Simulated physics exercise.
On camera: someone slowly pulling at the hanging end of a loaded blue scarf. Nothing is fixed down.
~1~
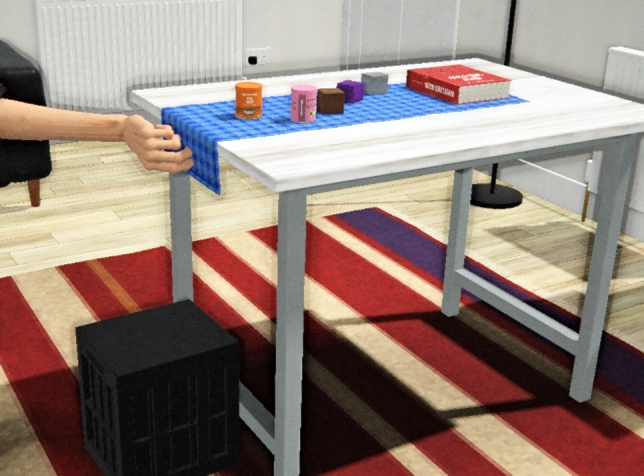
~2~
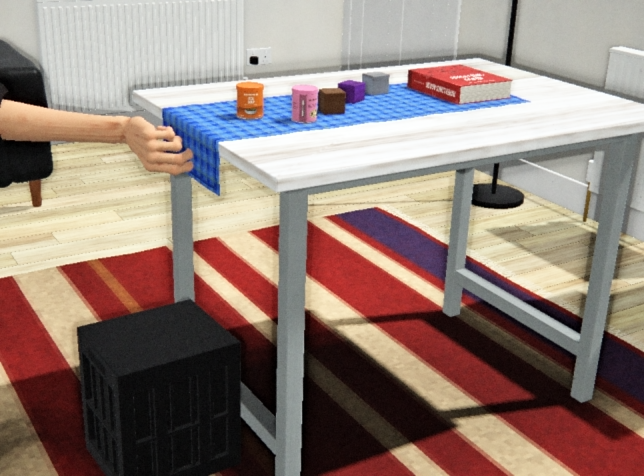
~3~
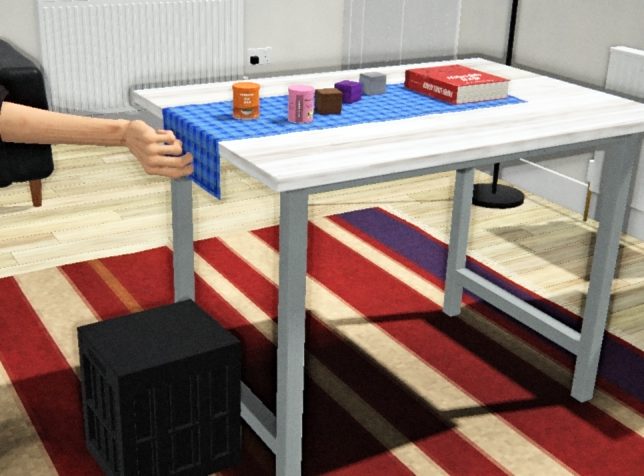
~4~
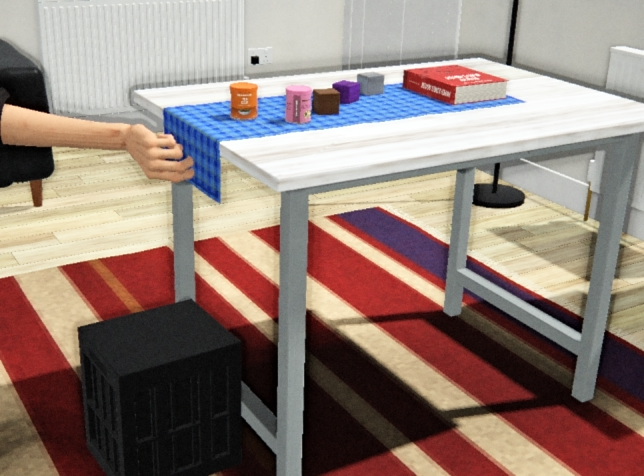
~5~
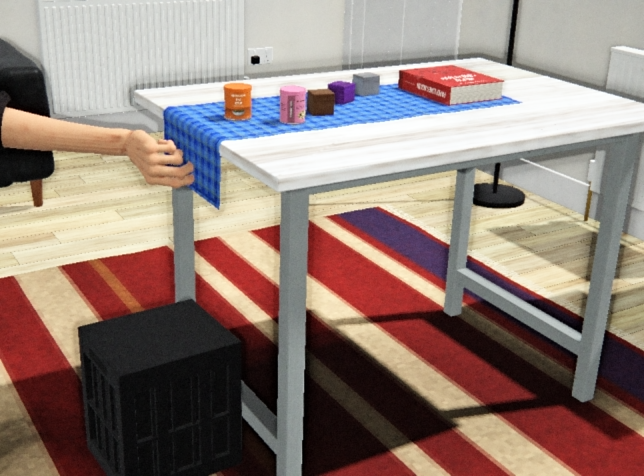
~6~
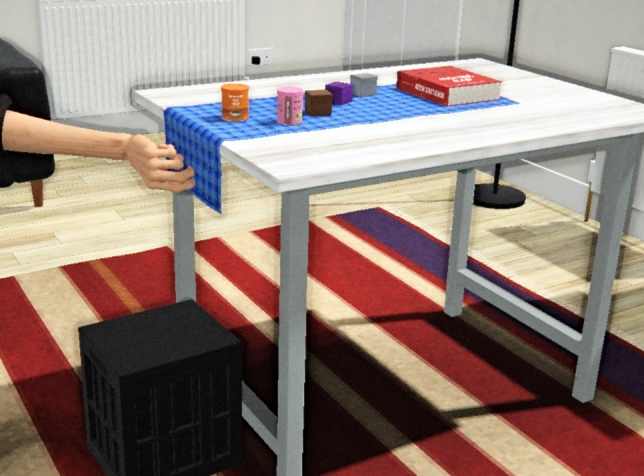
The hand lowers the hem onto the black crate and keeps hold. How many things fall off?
It carries off three.
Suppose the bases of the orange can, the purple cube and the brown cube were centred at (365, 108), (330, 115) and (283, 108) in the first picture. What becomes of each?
The orange can keeps its place on top; the purple cube tumbles off; the brown cube tumbles off.
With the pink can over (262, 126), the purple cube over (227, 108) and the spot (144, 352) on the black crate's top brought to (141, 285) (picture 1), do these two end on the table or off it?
The pink can falls; the purple cube drops off.
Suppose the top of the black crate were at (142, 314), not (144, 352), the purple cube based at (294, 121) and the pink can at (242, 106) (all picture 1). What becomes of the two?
The purple cube drops off; the pink can goes over.
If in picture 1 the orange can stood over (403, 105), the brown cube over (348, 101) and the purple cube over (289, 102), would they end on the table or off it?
The orange can does not fall; the brown cube keeps its place on top; the purple cube is carried off.
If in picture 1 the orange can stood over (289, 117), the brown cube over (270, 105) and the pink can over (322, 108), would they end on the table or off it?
The orange can comes down, the brown cube falls, the pink can drops off.
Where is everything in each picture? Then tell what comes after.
In the first frame, hem (220, 195); orange can (249, 85); pink can (304, 87); brown cube (331, 90); purple cube (350, 82); grey cube (375, 74); top of the crate (144, 352).
In the second frame, hem (220, 195); orange can (250, 85).
In the third frame, hem (220, 200); pink can (301, 88).
In the fourth frame, hem (221, 203); brown cube (326, 91); top of the crate (146, 352).
In the fifth frame, hem (219, 210); purple cube (341, 83).
In the sixth frame, hem (221, 214); orange can (235, 86); pink can (290, 89); brown cube (319, 92); purple cube (339, 84); grey cube (364, 75).
Soon after, hem near (191, 246); orange can gone.
Then, hem near (191, 284); orange can and pink can gone.
Further on, hem on the crate; orange can, pink can and brown cube gone.
At rest, hem on the crate; orange can, pink can and brown cube gone. The answer is three.
